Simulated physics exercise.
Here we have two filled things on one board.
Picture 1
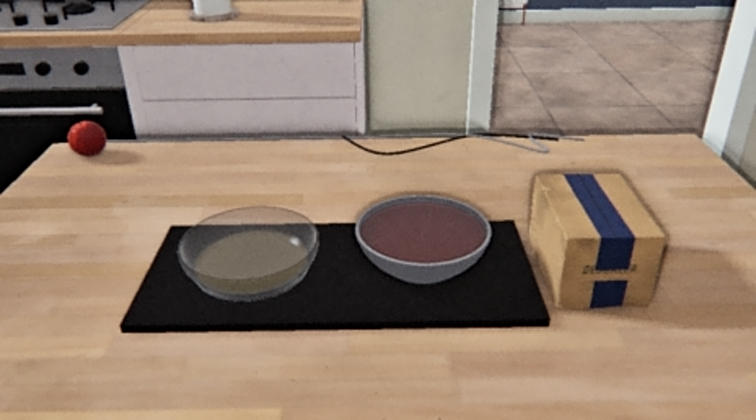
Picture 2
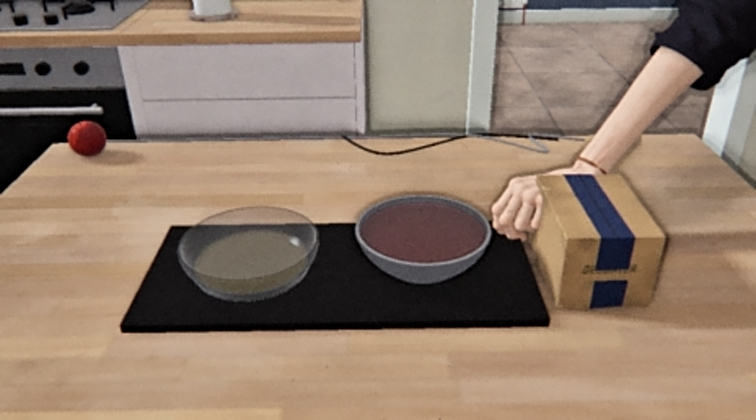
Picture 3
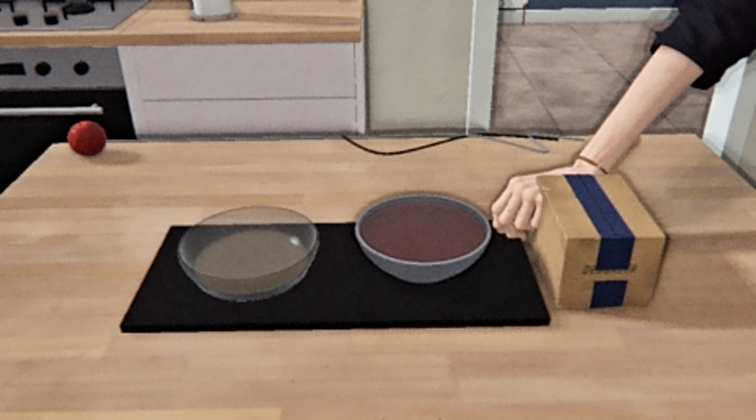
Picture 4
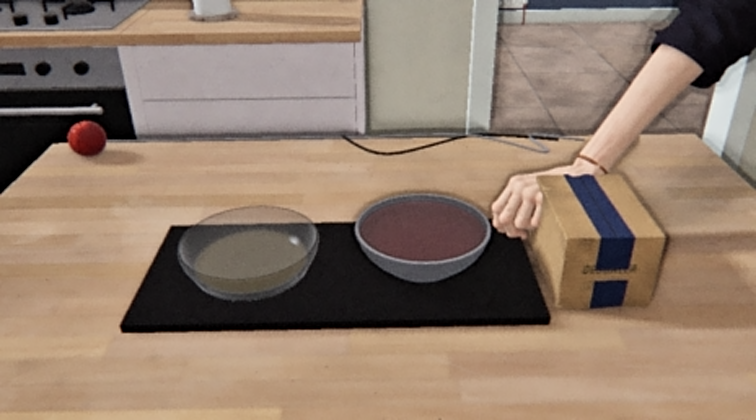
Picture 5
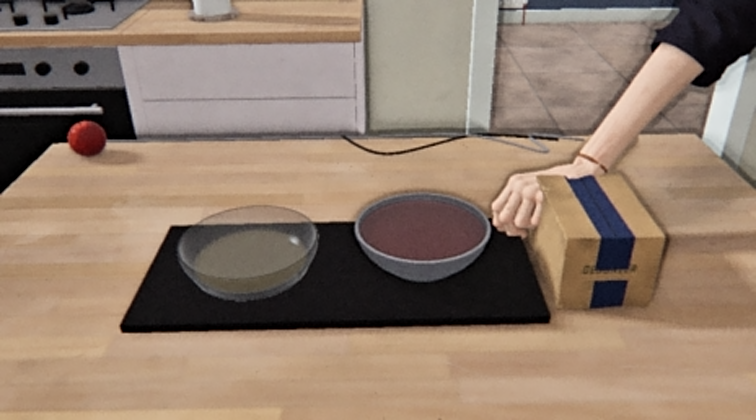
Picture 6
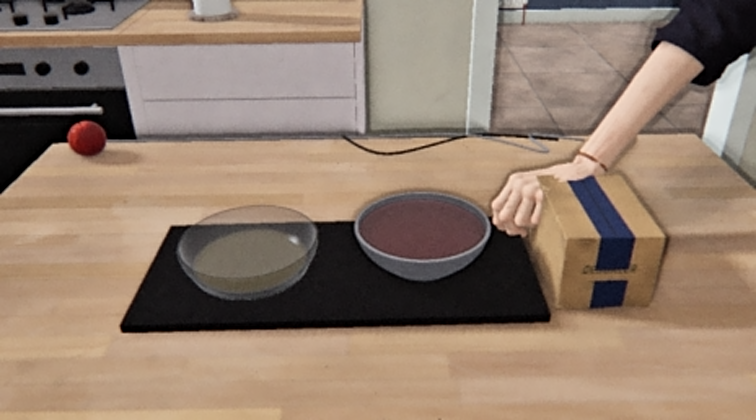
A hand reaches in beside the box, grips the black board's right end and barely lifts it.
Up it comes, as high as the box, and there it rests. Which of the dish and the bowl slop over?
The dish stays dry outside; the bowl slops over.
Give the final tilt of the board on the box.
Roughly 13°.
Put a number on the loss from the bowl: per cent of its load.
Near 28 in a hundred.
A moment on, the board slopes by about 7°; dish, all is still inside; bowl, all is still inside.
Further on, the board slopes by about 14°; dish, all is still inside; bowl, a puddle lies under it.
When it is over, the board slopes by about 13°, resting on the box; dish, all is still inside; bowl, a puddle lies under it.
